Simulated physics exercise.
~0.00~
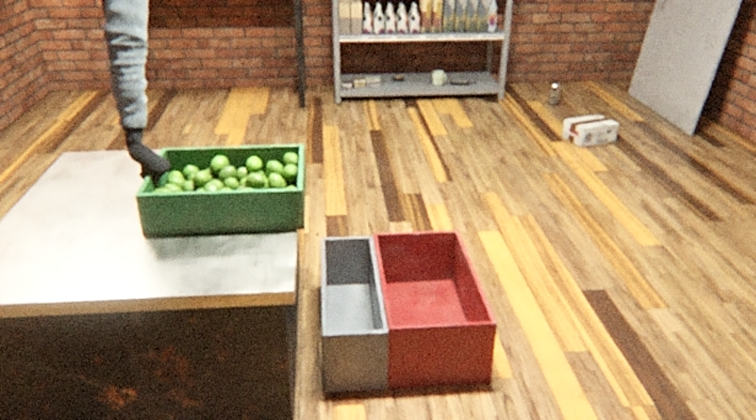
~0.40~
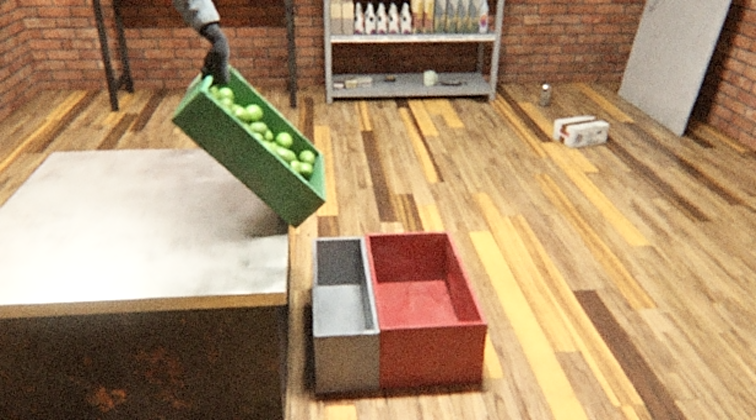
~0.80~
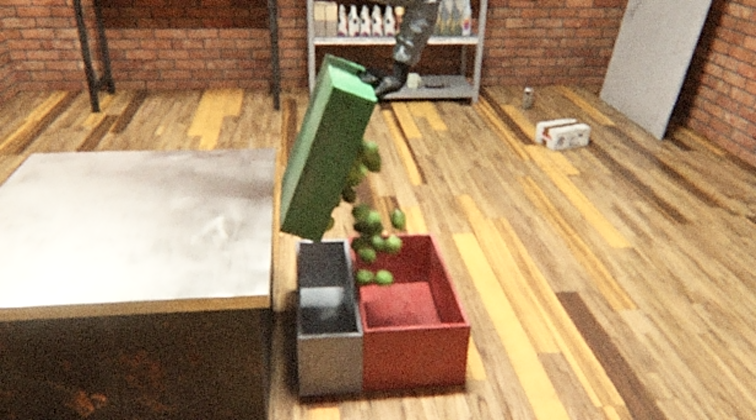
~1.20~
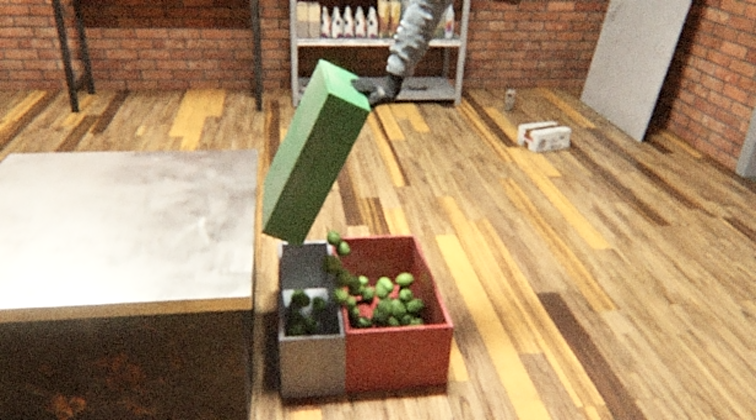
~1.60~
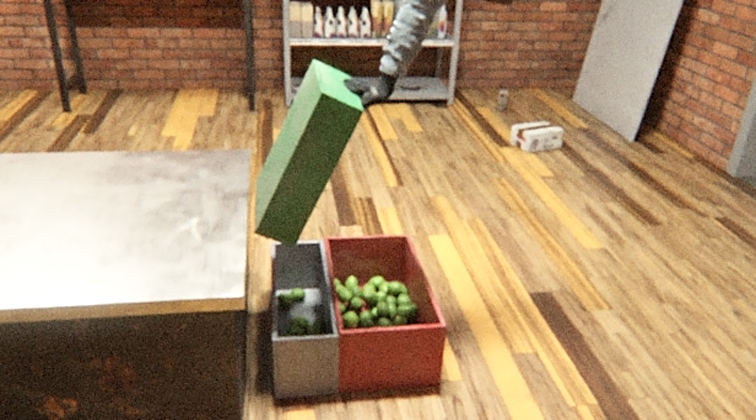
A gloved hand lifted a green tote of round green fruit off the bench and tipped it steeply over two bins on the floor, spilling the fruit out, and most landed in the red bin while a few ended up in the narrower grey one.
